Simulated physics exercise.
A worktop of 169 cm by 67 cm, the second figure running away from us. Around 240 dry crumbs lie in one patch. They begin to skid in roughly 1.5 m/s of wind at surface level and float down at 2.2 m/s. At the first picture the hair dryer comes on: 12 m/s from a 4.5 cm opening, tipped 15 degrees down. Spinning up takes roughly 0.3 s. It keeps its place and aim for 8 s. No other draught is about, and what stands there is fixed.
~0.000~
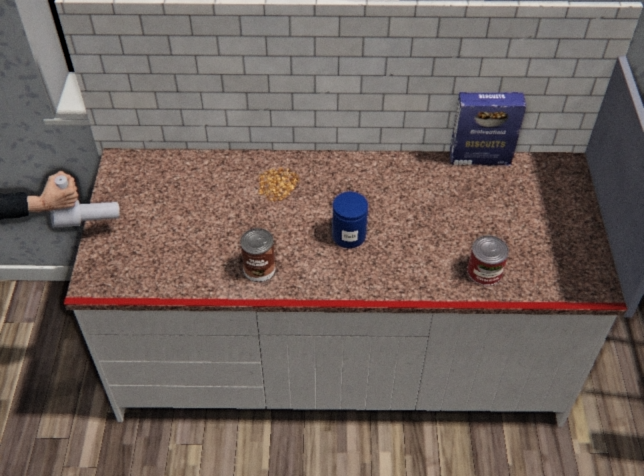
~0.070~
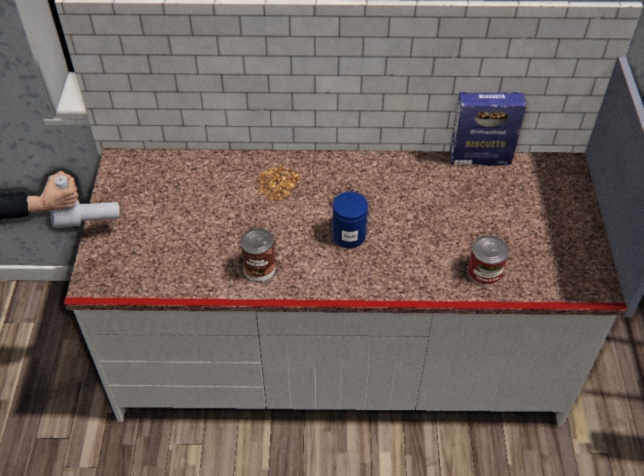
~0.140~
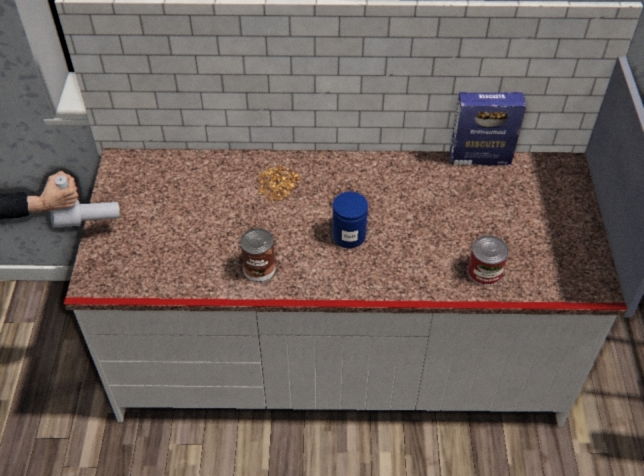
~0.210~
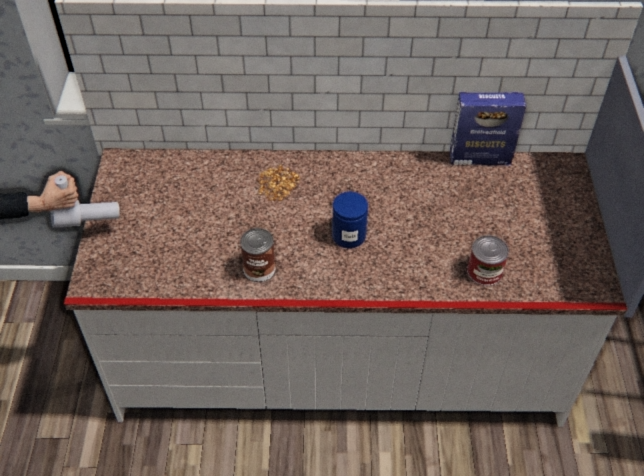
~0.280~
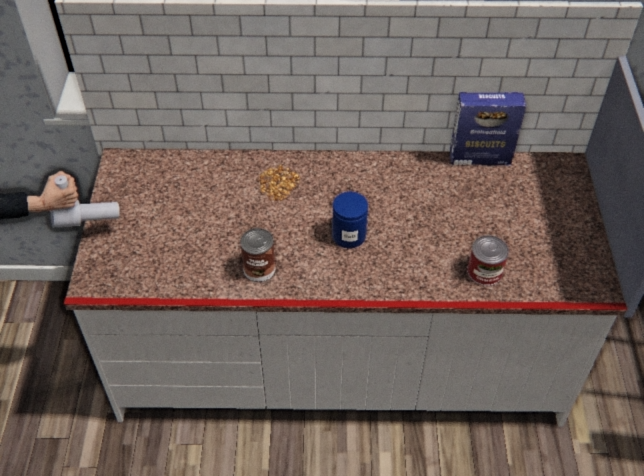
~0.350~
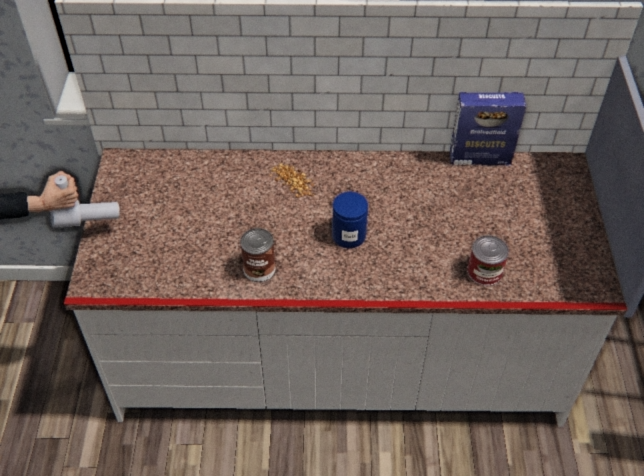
A speckled reddish-brown counter with a red front edge stands against white brick tiles, seen from above by a still camera. A hand at the left holds a pale hair dryer pointing right, near golden crumbs, a blue jar between two tins, and a blue biscuit box at the back right. The crumbs lie in place at first, then skid a short way right, spreading into a looser patch.
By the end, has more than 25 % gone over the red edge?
More than a quarter over the red edge: No.
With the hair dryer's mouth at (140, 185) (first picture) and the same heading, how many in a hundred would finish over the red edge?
In that case some 4 per cent.
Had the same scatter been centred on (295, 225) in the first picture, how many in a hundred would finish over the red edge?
It would be near 0 %.
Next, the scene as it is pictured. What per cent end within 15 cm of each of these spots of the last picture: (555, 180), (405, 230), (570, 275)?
In turn about 70 %, 0 %, 0 %.
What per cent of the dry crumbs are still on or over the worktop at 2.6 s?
Some 100 per cent.
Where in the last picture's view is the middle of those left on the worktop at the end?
At about (590, 180).
After 1.6 s the count stands so, 0 % are over the red edge; the middle of those still in play is near (585, 180).
After 2.6 s the count stands so, 0 % are over the red edge; the middle of those still in play is near (590, 180).
After 4.4 s the count stands so, 1 % are over the red edge; the middle of those still in play is near (590, 180).
After 8.0 s, at the end, 2 % are over the red edge; the middle of those still in play is near (590, 180).
